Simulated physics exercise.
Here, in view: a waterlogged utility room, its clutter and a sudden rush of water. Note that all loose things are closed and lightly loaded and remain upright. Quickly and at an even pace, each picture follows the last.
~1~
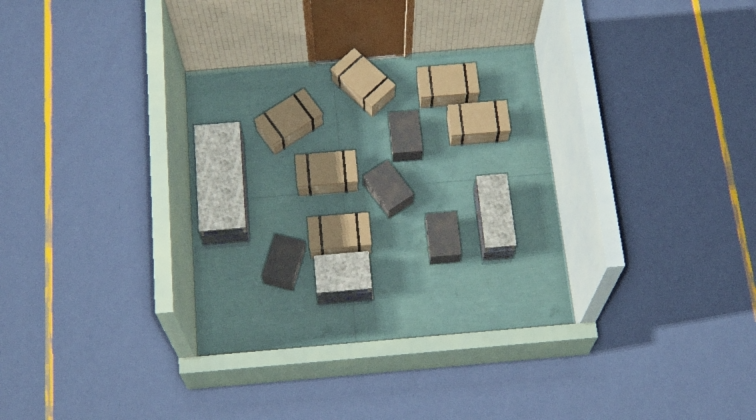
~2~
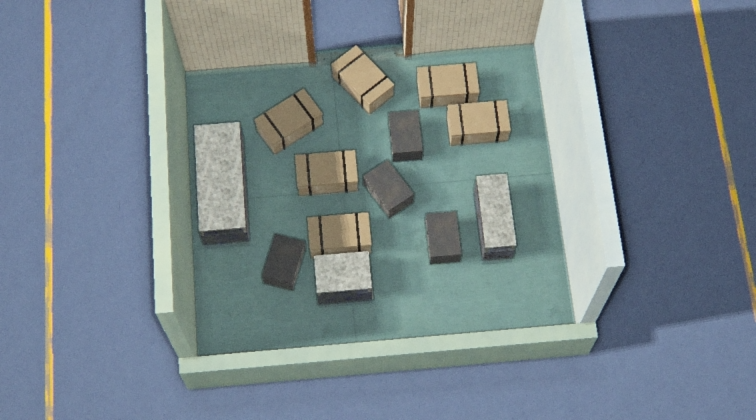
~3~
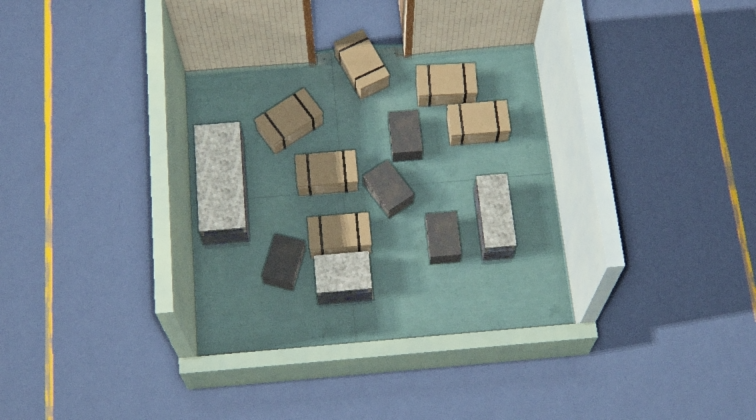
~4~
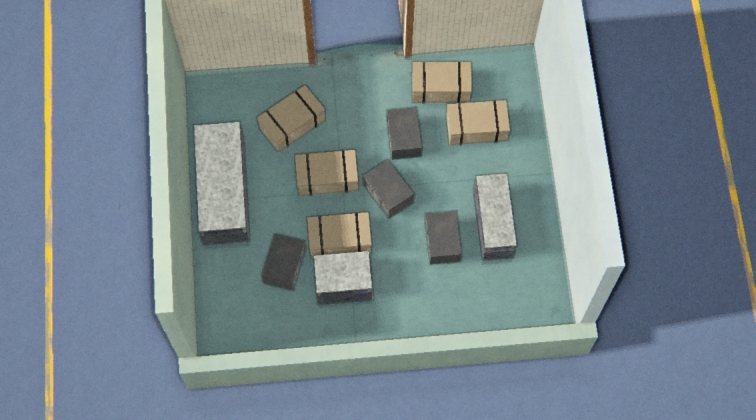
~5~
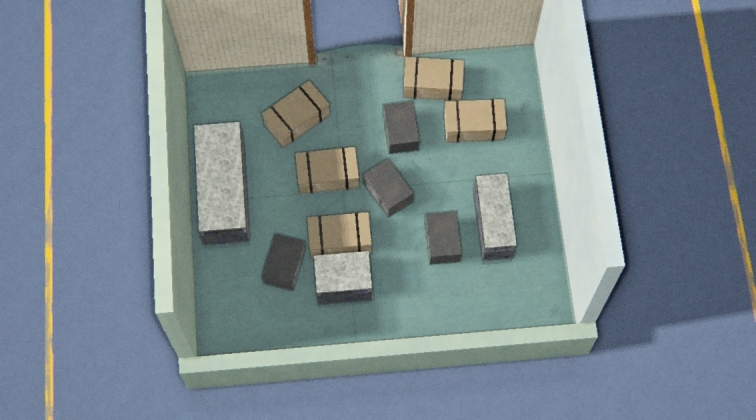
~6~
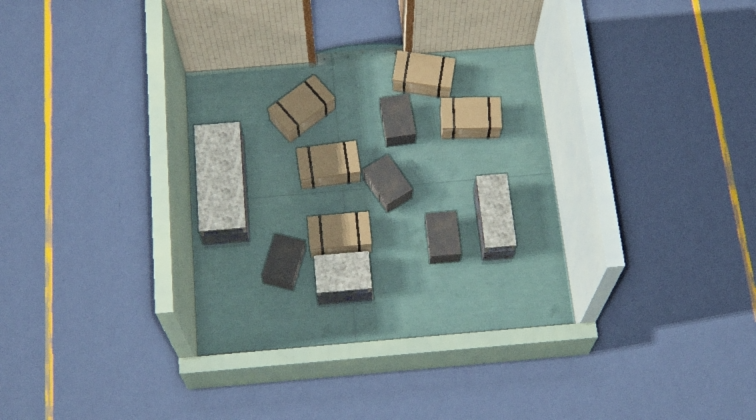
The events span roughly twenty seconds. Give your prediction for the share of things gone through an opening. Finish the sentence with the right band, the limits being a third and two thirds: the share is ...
The share is two thirds or more.
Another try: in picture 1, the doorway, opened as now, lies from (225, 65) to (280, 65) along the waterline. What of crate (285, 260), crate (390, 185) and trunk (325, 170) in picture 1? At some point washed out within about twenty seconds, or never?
Outcome by item: Retained / retained / exited.
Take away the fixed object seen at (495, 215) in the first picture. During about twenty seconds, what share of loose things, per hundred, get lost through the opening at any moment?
I'd say somewhere around 70 per cent.
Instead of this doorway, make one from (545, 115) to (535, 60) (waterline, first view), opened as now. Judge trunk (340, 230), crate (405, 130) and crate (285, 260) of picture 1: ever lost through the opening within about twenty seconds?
Remains, swept away, remains.
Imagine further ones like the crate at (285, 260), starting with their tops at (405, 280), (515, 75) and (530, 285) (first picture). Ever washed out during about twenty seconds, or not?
In that order: No, gone, still in.
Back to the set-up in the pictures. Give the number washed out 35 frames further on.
7.
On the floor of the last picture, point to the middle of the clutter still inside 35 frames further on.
That works out to about (353, 138) on the floor.
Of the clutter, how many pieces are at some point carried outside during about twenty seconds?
Exactly 8.
A moment on, 2 of 10 are out; 8 afloat.
Next, 6 of 10 are out; 4 afloat.
Later, 7 of 10 are out; 3 afloat.
In the end, 8 of 10 are out; 2 afloat.
